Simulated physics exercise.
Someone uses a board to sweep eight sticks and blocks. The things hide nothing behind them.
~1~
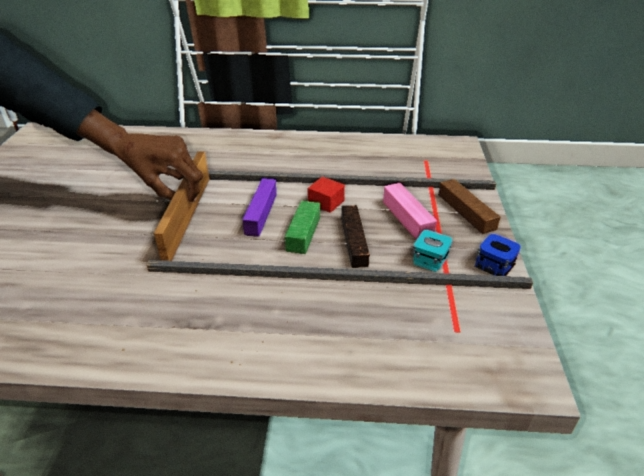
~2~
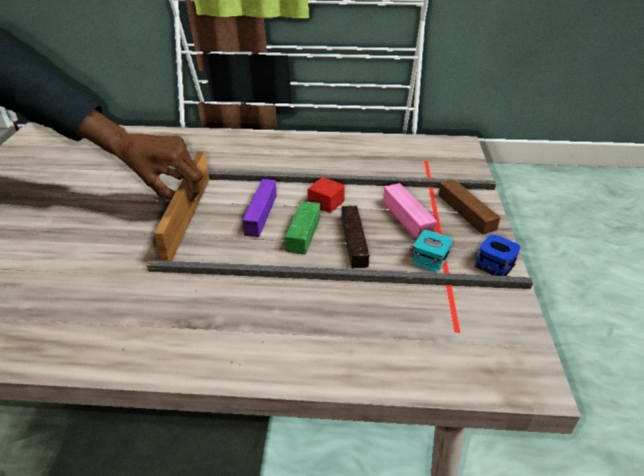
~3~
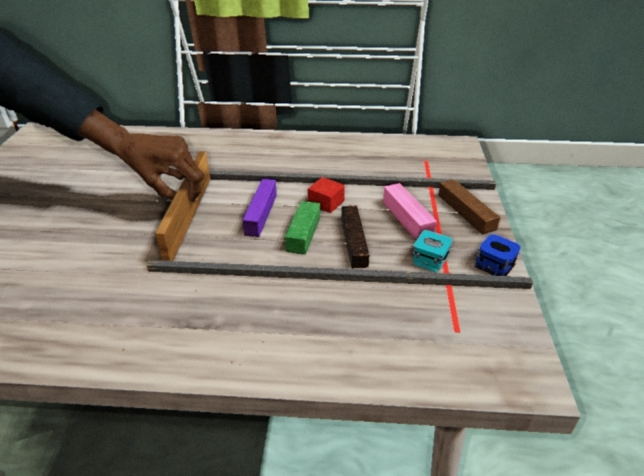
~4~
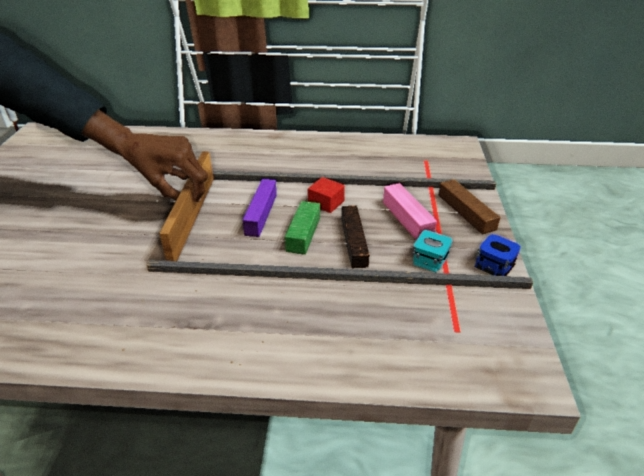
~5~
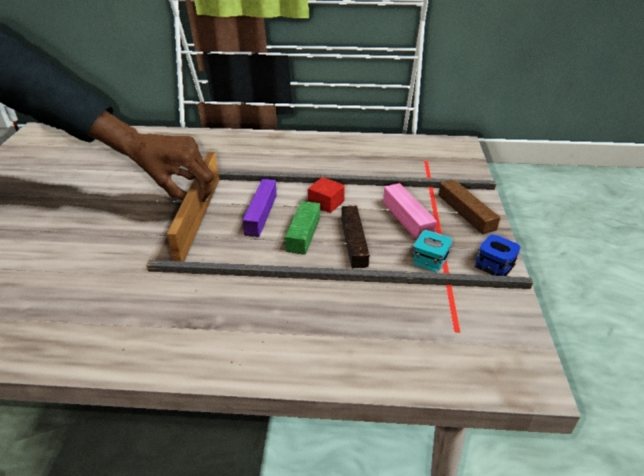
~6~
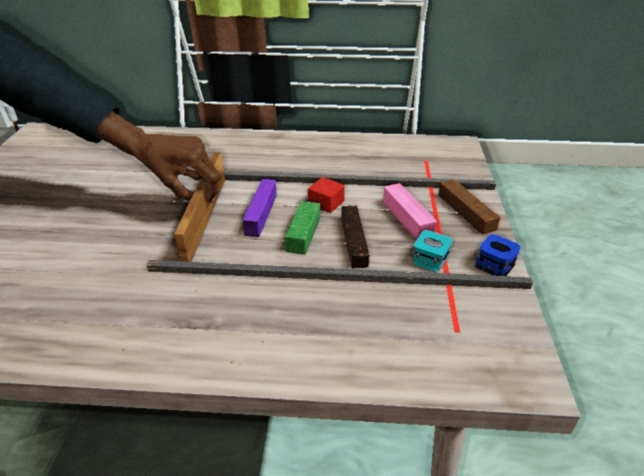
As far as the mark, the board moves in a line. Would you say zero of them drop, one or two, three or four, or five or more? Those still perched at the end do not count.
I'd go with one or two.
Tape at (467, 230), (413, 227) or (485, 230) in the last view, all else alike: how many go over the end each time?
The counts: 4, 0 and 6.
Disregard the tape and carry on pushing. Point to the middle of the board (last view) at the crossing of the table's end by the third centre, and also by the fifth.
At the first moment about (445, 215), at the next about (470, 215).
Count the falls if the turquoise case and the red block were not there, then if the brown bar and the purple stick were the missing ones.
I'd say 0 the first time and 1 the second time.
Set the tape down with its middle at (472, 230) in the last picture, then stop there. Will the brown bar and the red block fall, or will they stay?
As for the brown bar, it is not retained; as for the red block, it is retained.
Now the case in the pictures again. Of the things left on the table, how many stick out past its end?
It's 2.
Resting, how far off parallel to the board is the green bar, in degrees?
About 0 degrees.
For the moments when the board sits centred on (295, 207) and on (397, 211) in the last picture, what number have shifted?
One spot: 3. Other spot: 8.
Soon after, none off yet; blue case at rest near (498, 256); brown bar at rest near (468, 205); turquoise case at rest near (432, 251).
At rest, the number that fall off is one or two; fallen, brown bar and blue case.
